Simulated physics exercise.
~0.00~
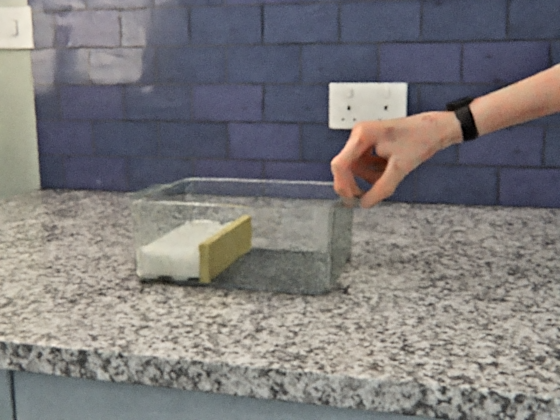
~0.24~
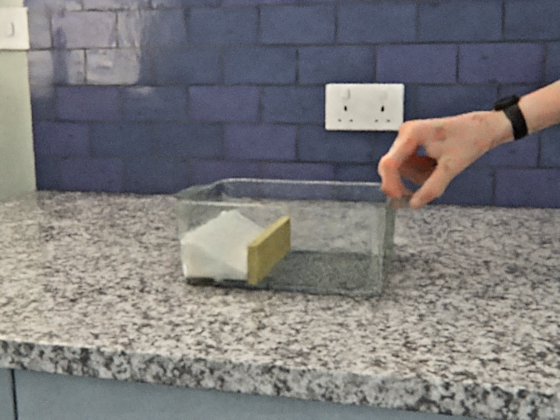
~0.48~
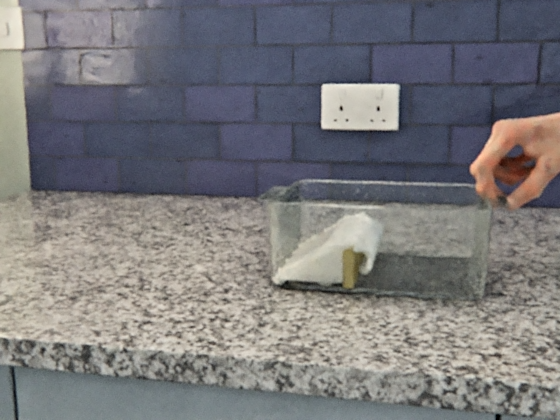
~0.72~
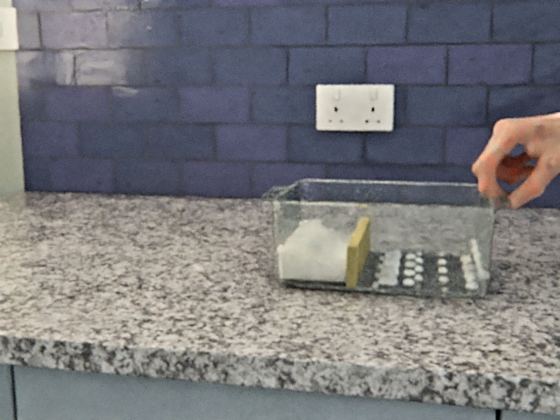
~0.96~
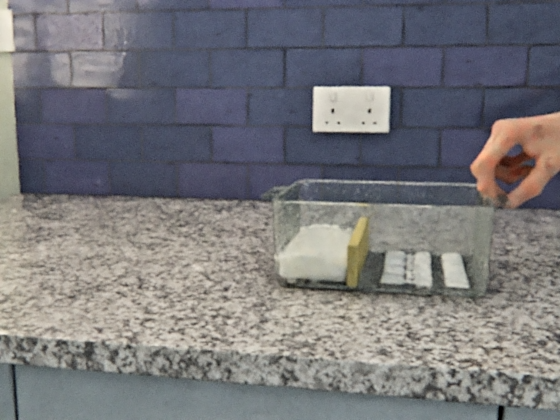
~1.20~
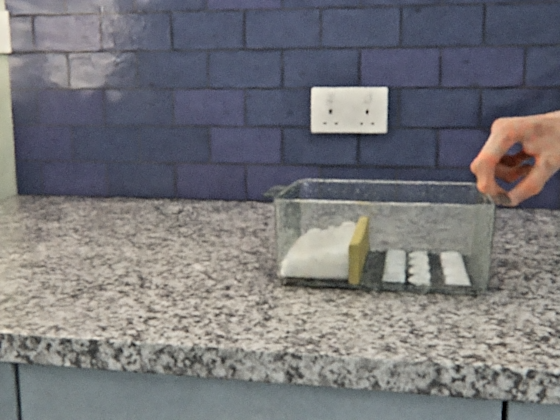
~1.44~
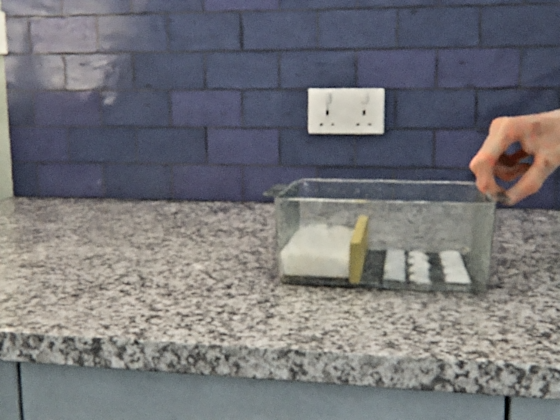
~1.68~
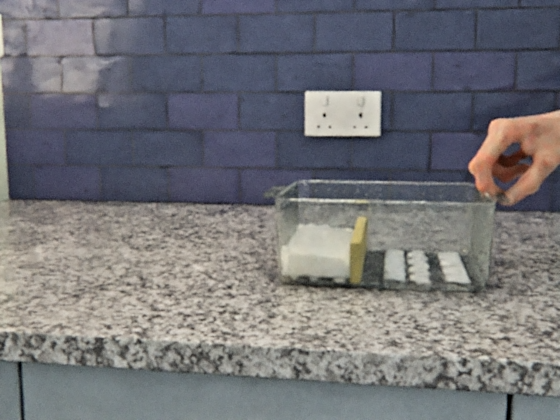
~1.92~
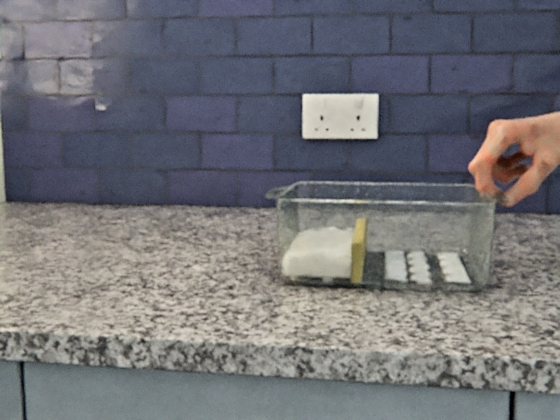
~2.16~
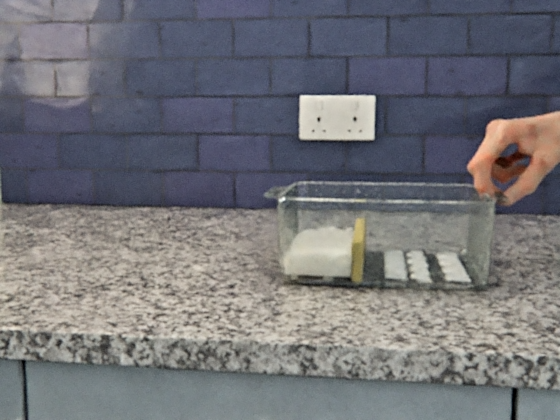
A hand with a dark band at the wrist grips the right rim of a clear oblong tub on a speckled grey counter, seen from the front against glossy blue-purple wall tiles and a white double socket. A yellowish upright divider holds white milk in the tub's left part, while the right part is empty. The hand pulls the tub to the right, and the milk heaps up into a slope against the divider. Some spills over, scattering as white blobs across the right part's floor. The tub stops, the milk settles lower on the left, and white strips remain on the right, with the hand still at the rim.
